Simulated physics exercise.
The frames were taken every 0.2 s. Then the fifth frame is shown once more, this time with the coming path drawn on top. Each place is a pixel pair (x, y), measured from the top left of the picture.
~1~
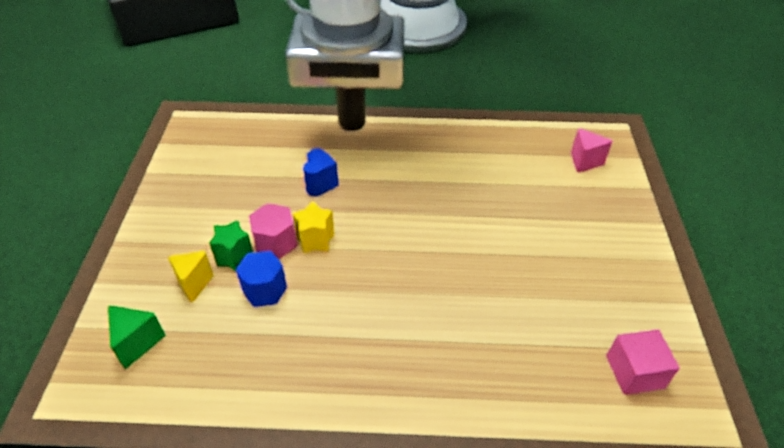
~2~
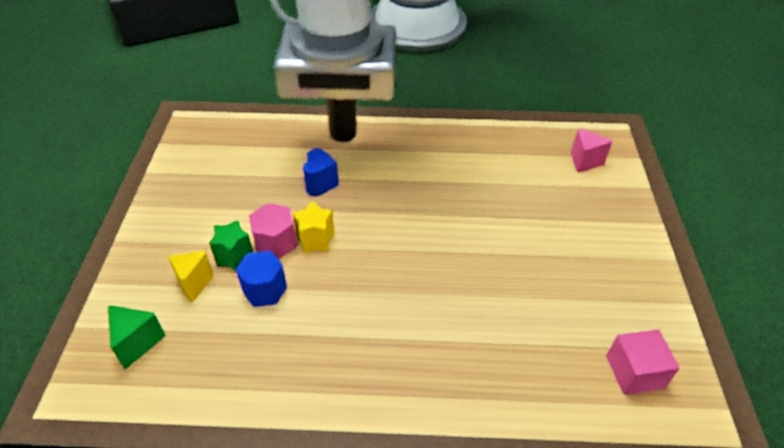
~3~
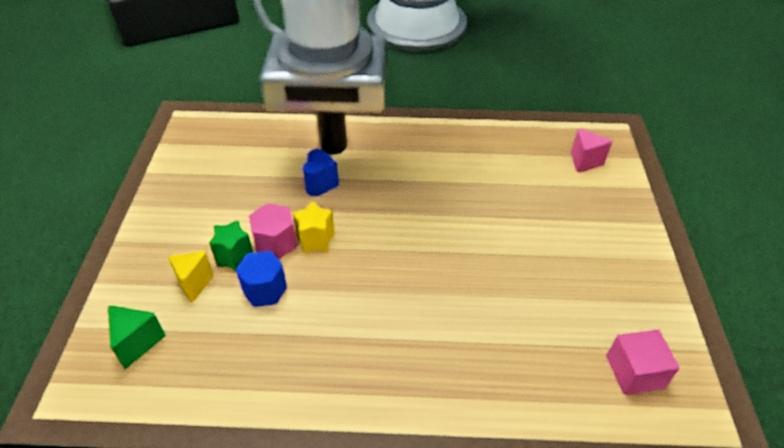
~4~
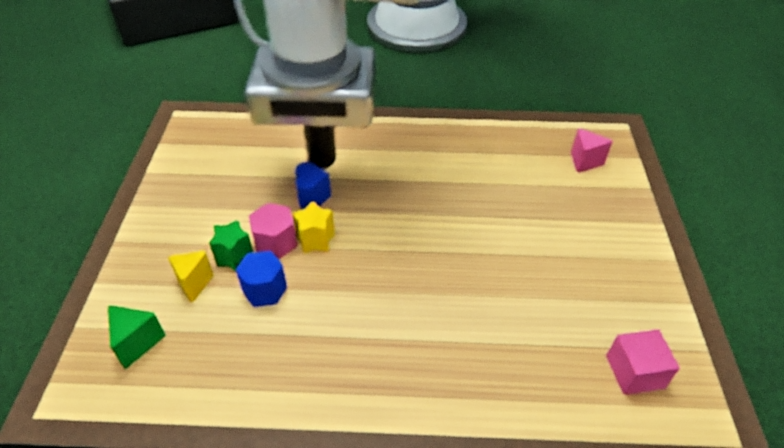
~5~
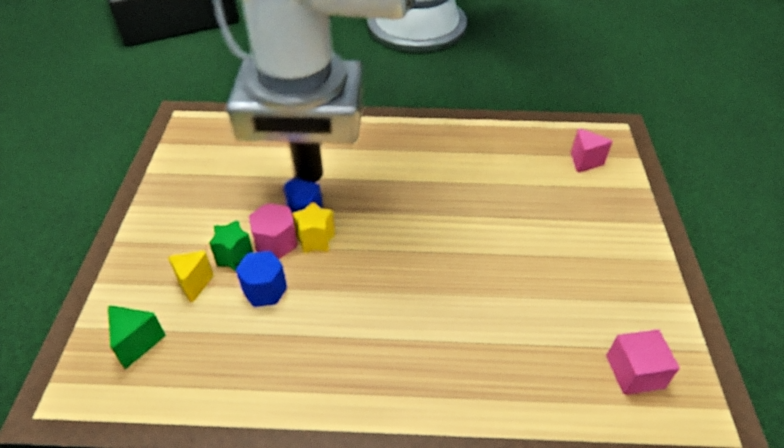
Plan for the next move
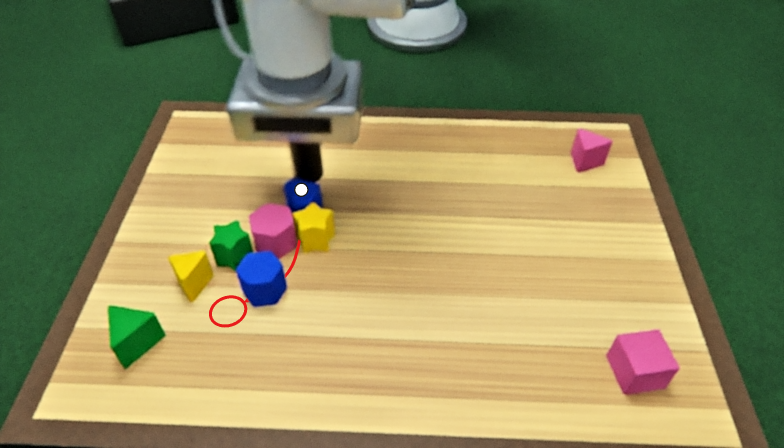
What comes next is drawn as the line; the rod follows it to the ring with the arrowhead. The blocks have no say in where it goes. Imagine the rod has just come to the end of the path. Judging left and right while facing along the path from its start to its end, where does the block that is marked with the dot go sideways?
The block that is marked with the dot is shifted sideways to the left, facing along the path from start to end.
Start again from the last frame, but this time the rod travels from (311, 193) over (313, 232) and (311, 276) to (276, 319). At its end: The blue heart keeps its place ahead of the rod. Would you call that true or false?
Verdict: True.
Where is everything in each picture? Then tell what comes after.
Tip of the rod (352, 124), middles of tops, green star-shaped block (228, 233), blue hexagonal block (259, 267), pink hexagonal block (271, 219), blue heart (318, 160), yellow star-shaped block (313, 216), in the first picture.
Rod (344, 135), nothing pushed, in the second picture.
Rod (334, 147), nothing pushed, in the third picture.
Rod (322, 160), blue heart (309, 174), in the fourth picture.
Rod (309, 175), green star-shaped block (228, 233), blue hexagonal block (259, 267), pink hexagonal block (271, 219), blue heart (301, 190), yellow star-shaped block (313, 216), in the fifth picture.
The line goes from (311, 193) through (301, 234) and (283, 278) to (228, 311); the dot is on the blue heart.
On the path given first. One third of the way, rod (298, 217); green star-shaped block (216, 240), turned 45° clockwise; blue hexagonal block (250, 281), turned 15° anticlockwise; pink hexagonal block (253, 245), turned 45° clockwise; blue heart (289, 234); yellow star-shaped block (324, 236), turned 35° anticlockwise.
Two thirds of the way, rod (278, 262); green star-shaped block (209, 241), turned 80° clockwise; blue hexagonal block (234, 304), turned 55° anticlockwise; pink hexagonal block (230, 266), turned 90° clockwise; blue heart (268, 283); yellow star-shaped block (325, 242), turned 65° anticlockwise.
At the end, rod (222, 295); green star-shaped block (203, 242), turned 110° clockwise; blue hexagonal block (220, 327), turned 25° anticlockwise; pink hexagonal block (181, 280), turned 135° clockwise; blue heart (257, 302), turned 50° anticlockwise; yellow star-shaped block (325, 242), turned 65° anticlockwise.
